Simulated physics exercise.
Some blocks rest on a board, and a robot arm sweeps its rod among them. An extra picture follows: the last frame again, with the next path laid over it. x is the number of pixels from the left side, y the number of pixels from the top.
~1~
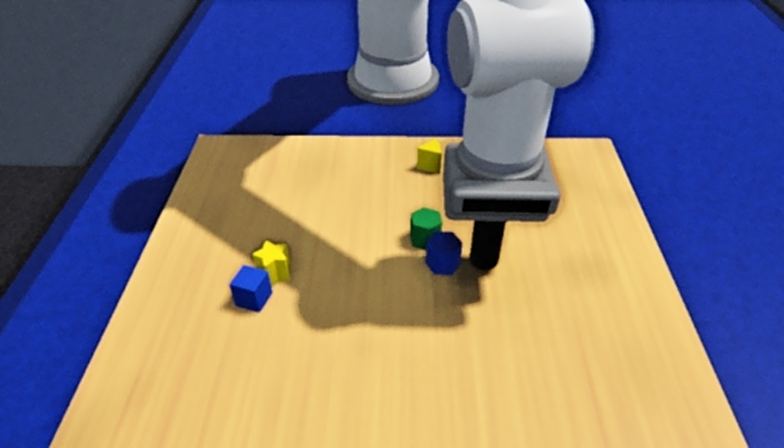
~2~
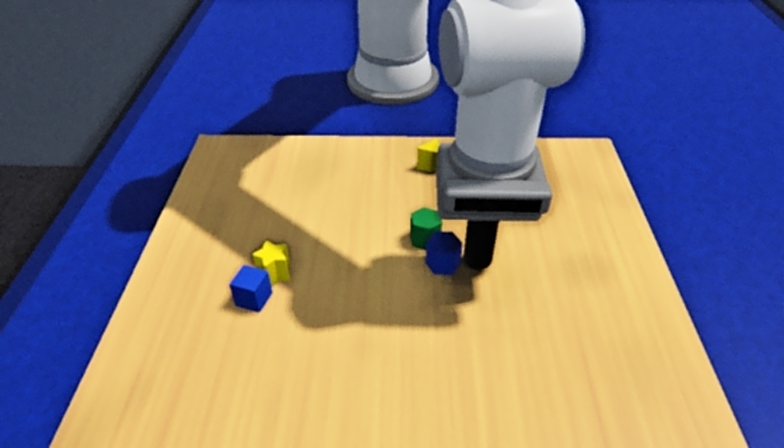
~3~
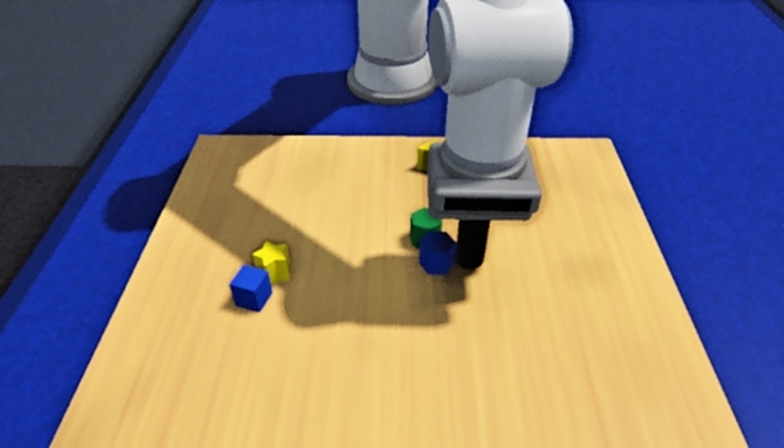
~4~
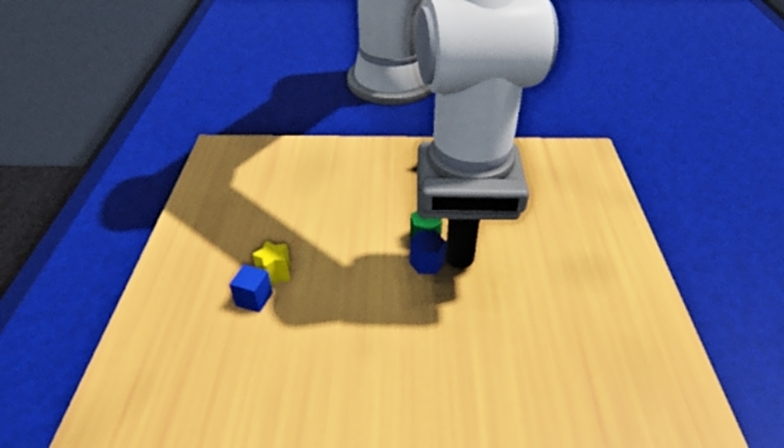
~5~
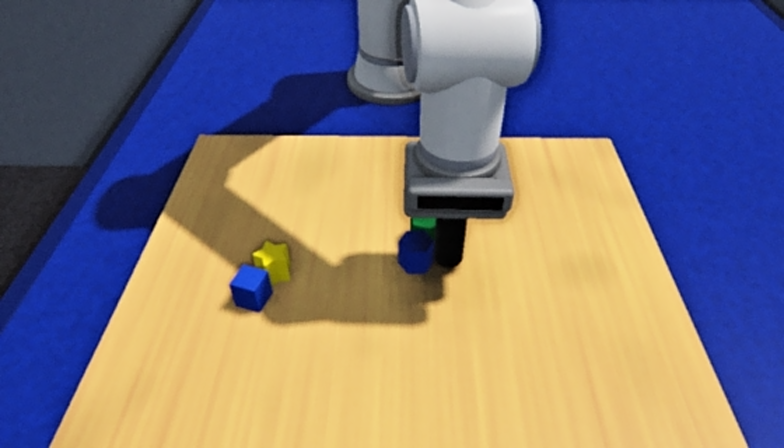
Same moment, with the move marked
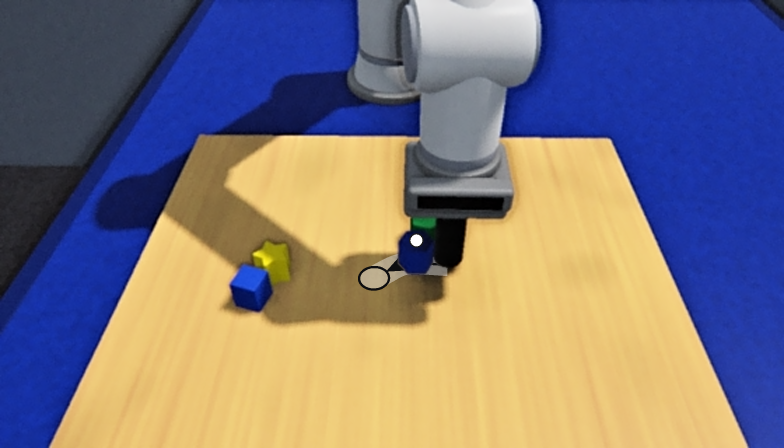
We see a robot arm over a wooden board with blue, green and yellow blocks. Its black rod moves left and pushes the blue hexagonal block slowly left, past the front of the green one, while the other blocks stay still.
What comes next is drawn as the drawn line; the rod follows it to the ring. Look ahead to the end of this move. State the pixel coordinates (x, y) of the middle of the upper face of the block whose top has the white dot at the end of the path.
Around (344, 247).
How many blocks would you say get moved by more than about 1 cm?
The answer is one block, counting only moves over 1 cm.
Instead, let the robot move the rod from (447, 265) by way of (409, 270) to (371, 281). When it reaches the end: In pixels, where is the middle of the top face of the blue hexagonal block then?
My best guess is (355, 239).
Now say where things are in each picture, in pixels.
The first picture shows rod tip at (484, 261); block tops, blue hexagonal block at (445, 241); green hexagonal block at (426, 217).
The second picture shows rod at (477, 261); blocks unchanged.
The third picture shows rod at (469, 260); blue hexagonal block at (438, 241).
The fourth picture shows rod at (460, 259); blue hexagonal block at (428, 241).
The fifth picture shows rod at (448, 259); blue hexagonal block at (416, 240); green hexagonal block partly hidden.
Path on the board, from (447, 265) by way of (421, 263) and (396, 266) to (374, 278); the dot is on the blue hexagonal block.
What follows on the original path. Halfway along, rod at (408, 257); blue hexagonal block at (376, 242), turned 15° anticlockwise.
At the end, rod at (374, 272); blue hexagonal block at (344, 247); green hexagonal block in place.
